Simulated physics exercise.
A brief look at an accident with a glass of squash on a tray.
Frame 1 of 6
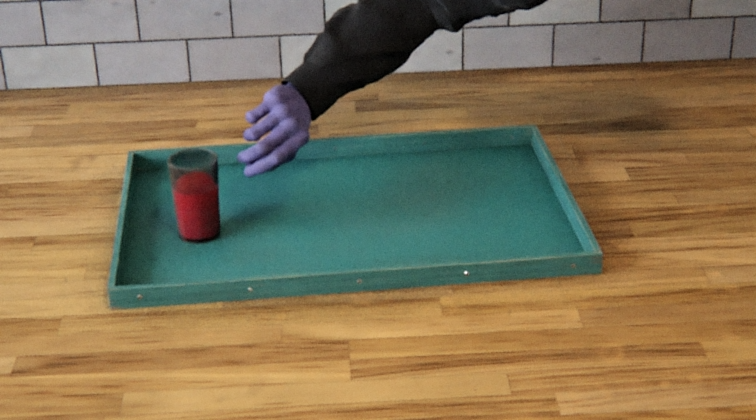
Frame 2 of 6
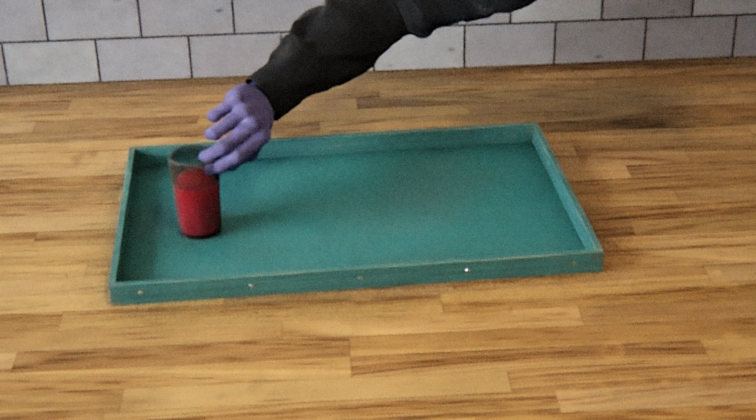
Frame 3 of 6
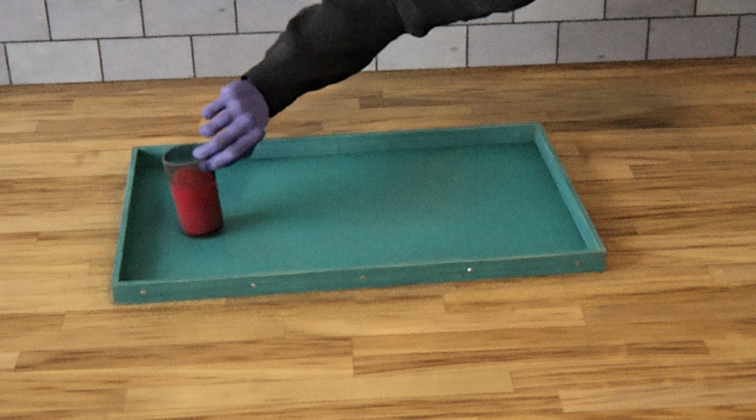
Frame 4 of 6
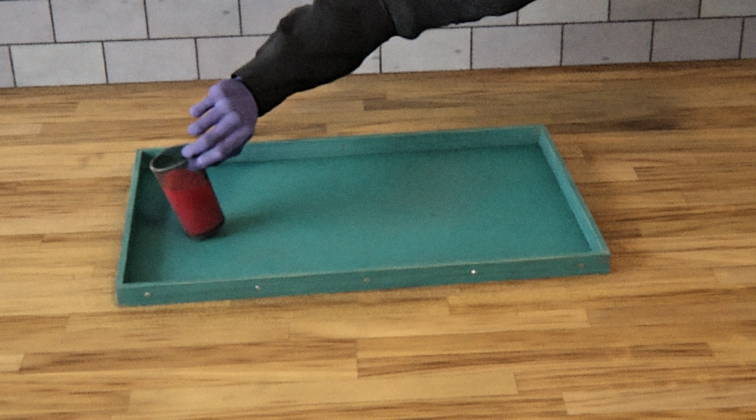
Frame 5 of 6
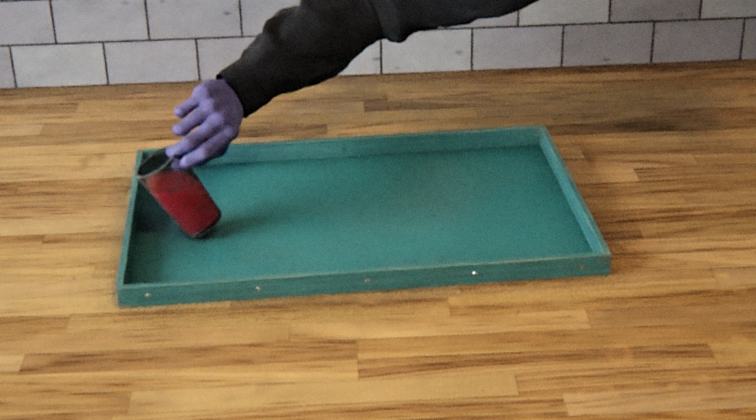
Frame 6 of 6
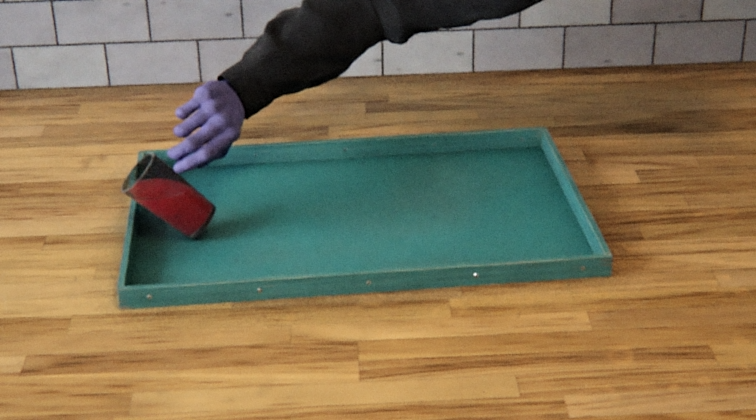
A purple-gloved hand pushes a glass of red drink leftward, tilting it on a green tray.
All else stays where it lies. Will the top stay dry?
No, it gets wet as well.
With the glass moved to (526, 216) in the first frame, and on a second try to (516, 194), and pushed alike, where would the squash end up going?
One: It keeps within the tray. Two: It is held by the rim.
A moment on, the glass lies across the rim; the puddle covers about as much as a plate; it spreads outside the tray.
Further on, the puddle covers about as much as a tray; it spreads outside the tray.
When it is over, the puddle covers about as much as a tray; it spreads outside the tray.
